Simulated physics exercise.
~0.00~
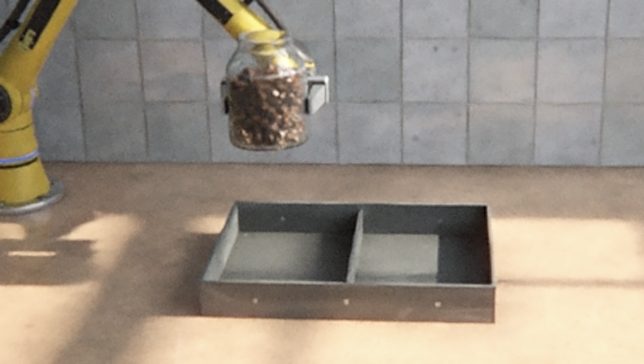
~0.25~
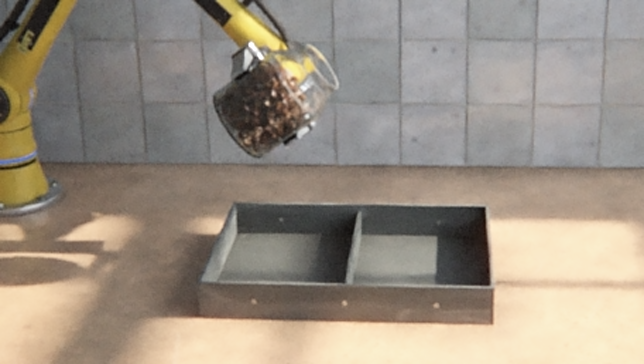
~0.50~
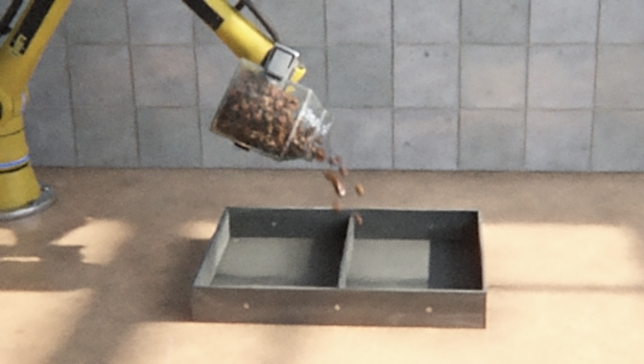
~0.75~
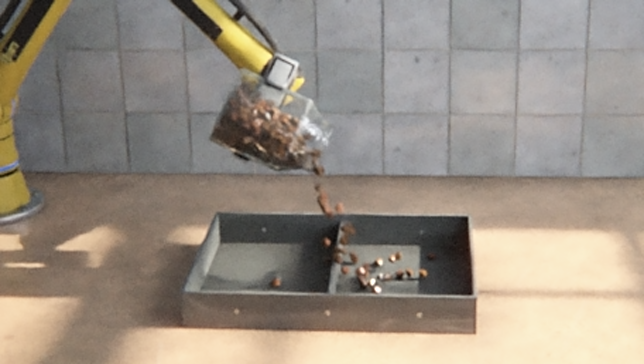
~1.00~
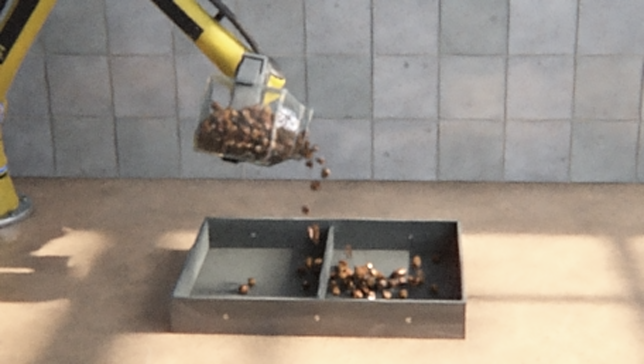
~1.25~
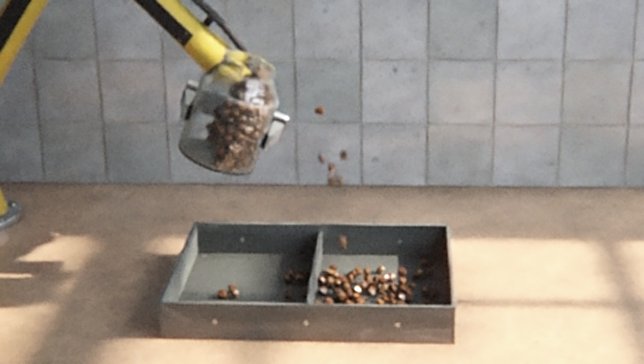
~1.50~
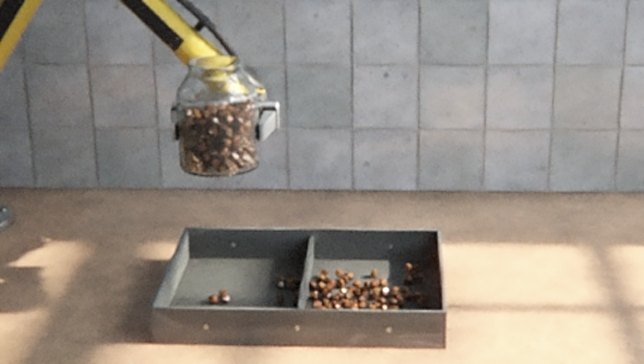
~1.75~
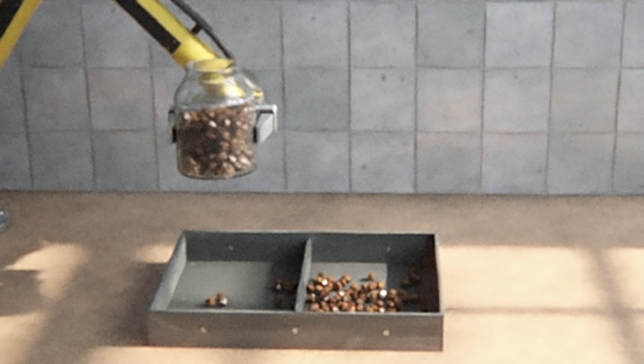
At the start, a yellow robot arm holds an upright glass jar of brown pellets above and behind a dark, open tray divided into two parts, with a grey tiled wall beyond. The arm tips the jar over to the right until pellets spill from its mouth in a thin stream. They drop around the divider, most landing in the right part and a few in the left. The arm then swings the jar back upright as the last pellets fall. In the end, the jar is still mostly full, with a loose pile in the right part and only a few pellets in the left.
